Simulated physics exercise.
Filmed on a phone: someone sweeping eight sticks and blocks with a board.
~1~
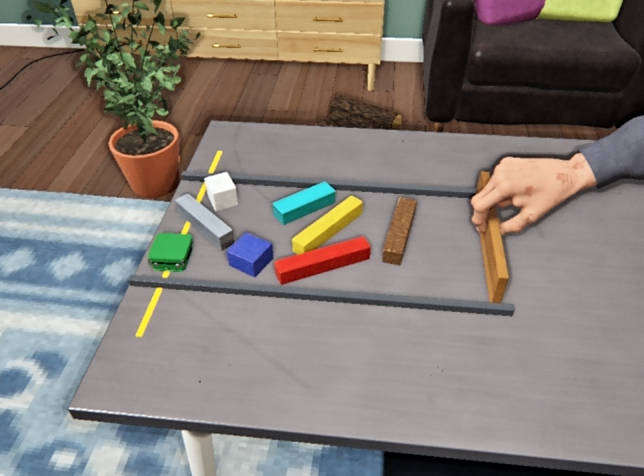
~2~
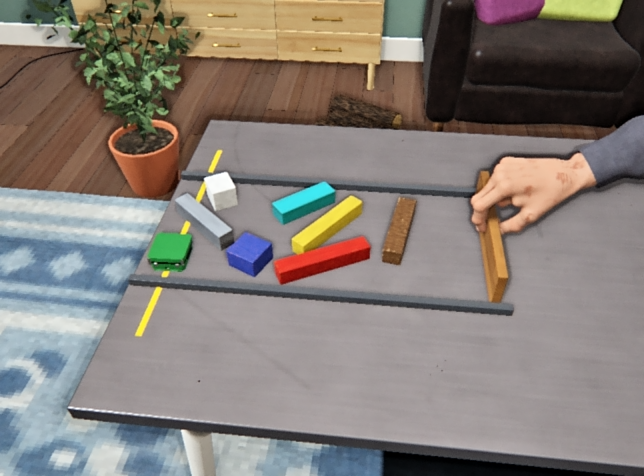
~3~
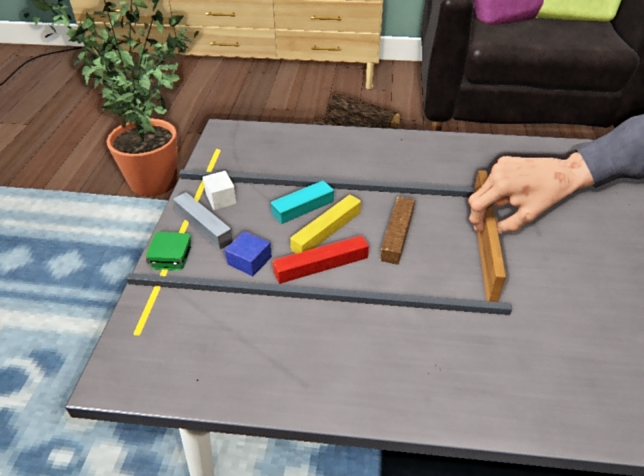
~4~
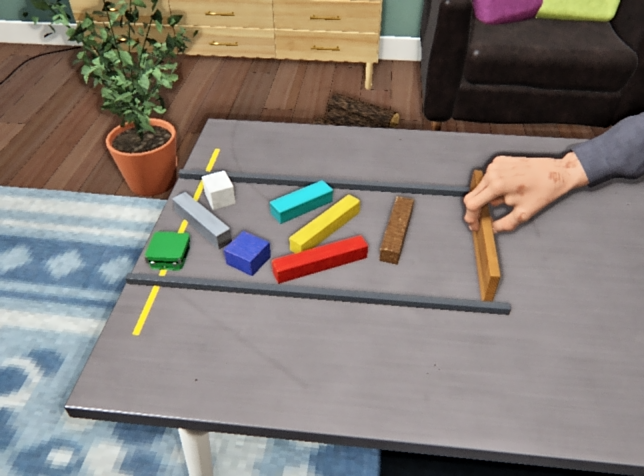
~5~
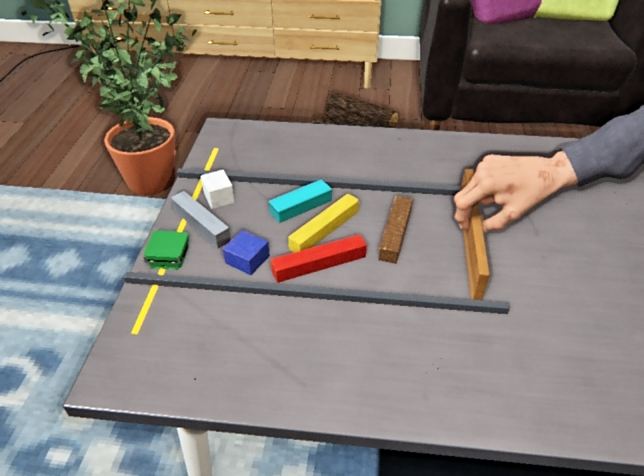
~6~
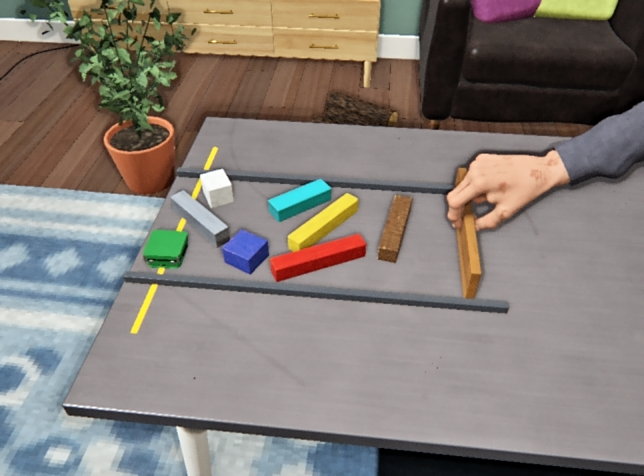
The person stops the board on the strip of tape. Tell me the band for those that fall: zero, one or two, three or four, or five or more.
In the end the number that fall off is five or more.
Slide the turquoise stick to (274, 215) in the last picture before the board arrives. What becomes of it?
It tumbles off.
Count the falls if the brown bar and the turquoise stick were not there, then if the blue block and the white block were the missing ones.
First 3, then 5.
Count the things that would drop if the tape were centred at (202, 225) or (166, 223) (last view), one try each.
Try by try, 4 and 7.
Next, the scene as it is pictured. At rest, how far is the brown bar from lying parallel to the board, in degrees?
About 0°.
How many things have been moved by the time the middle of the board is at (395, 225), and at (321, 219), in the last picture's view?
The counts are 1 and 6.
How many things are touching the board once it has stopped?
It touches 1.
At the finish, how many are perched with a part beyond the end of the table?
The number is 0.
Soon after, none off yet; green case at rest near (167, 250); grey stick at rest near (200, 218); white block at rest near (217, 189).
Then, none off yet; green case moved about its own width near (145, 252); grey stick moved a little near (177, 204); white block moved a little near (208, 186).
By the end, the number that fall off is five or more; fallen, red bar, yellow bar, turquoise stick, blue block, white block, grey stick and green case.
